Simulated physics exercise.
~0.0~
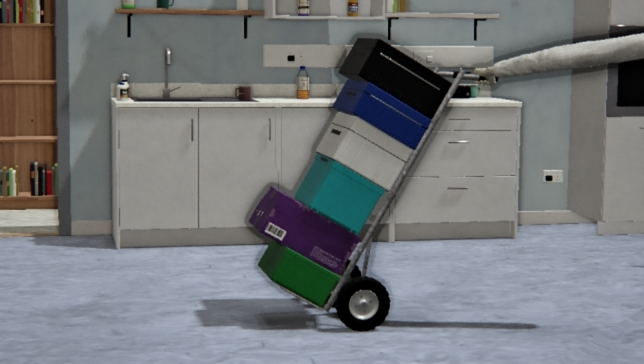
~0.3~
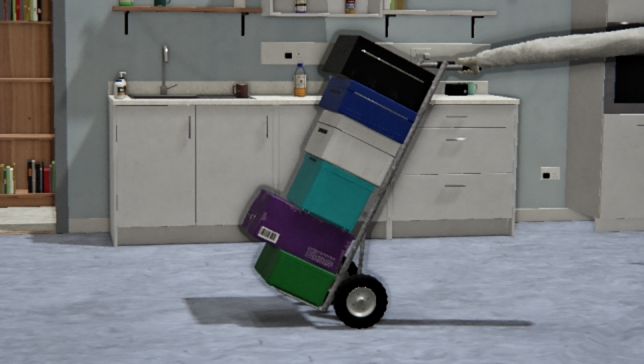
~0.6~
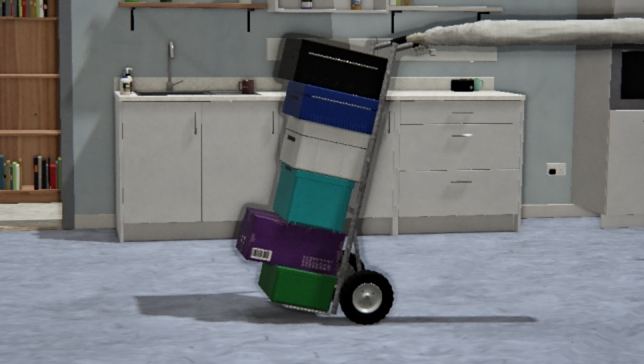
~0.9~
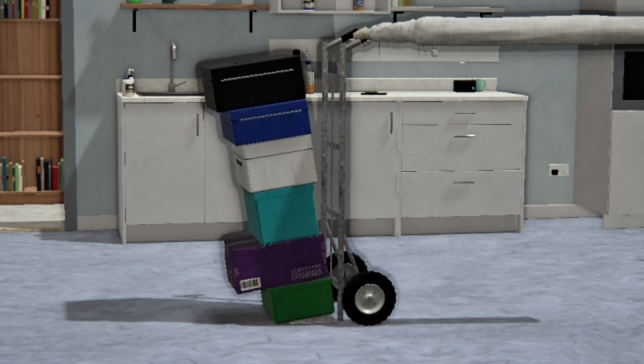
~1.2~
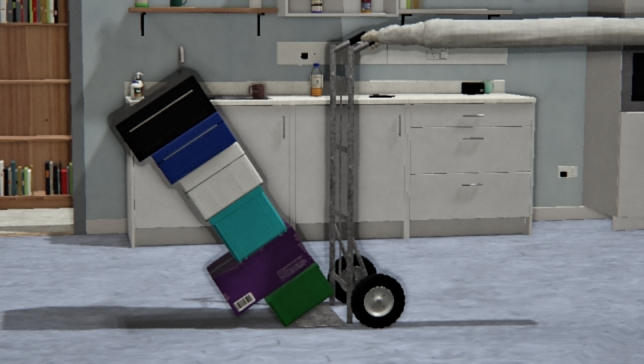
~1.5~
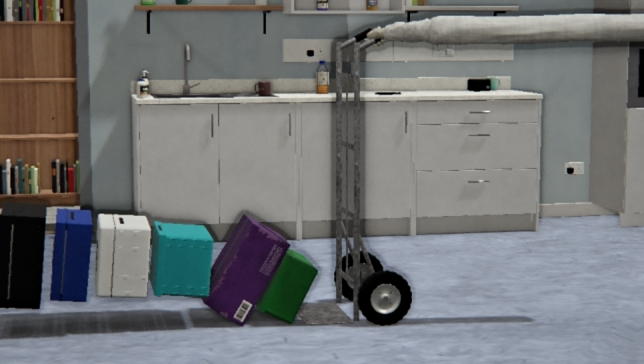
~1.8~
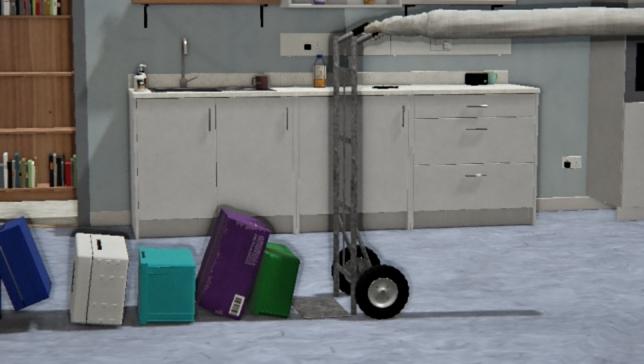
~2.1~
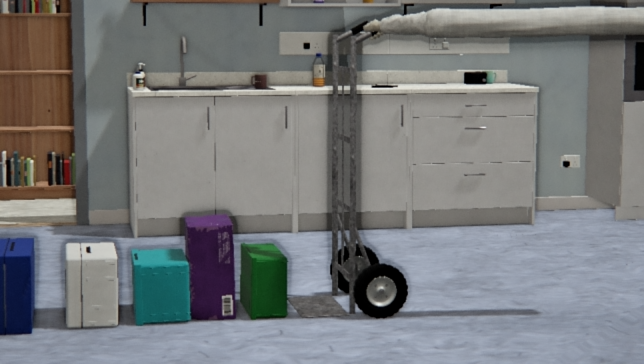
To begin with, a hand truck stacked with six loose pieces leans back to the right in a kitchen, its handle held by a pale, sleeved arm. The arm lets the truck swing forward until it stands upright. The stack keeps going, tipping left away from the frame as one slanting column, with the black toolbox at its top. It topples to the floor, where the black, blue, white and turquoise pieces land in a spread-out row. Finally, the black toolbox is out of view, while the purple box and green tote rest on end beside the upright truck.
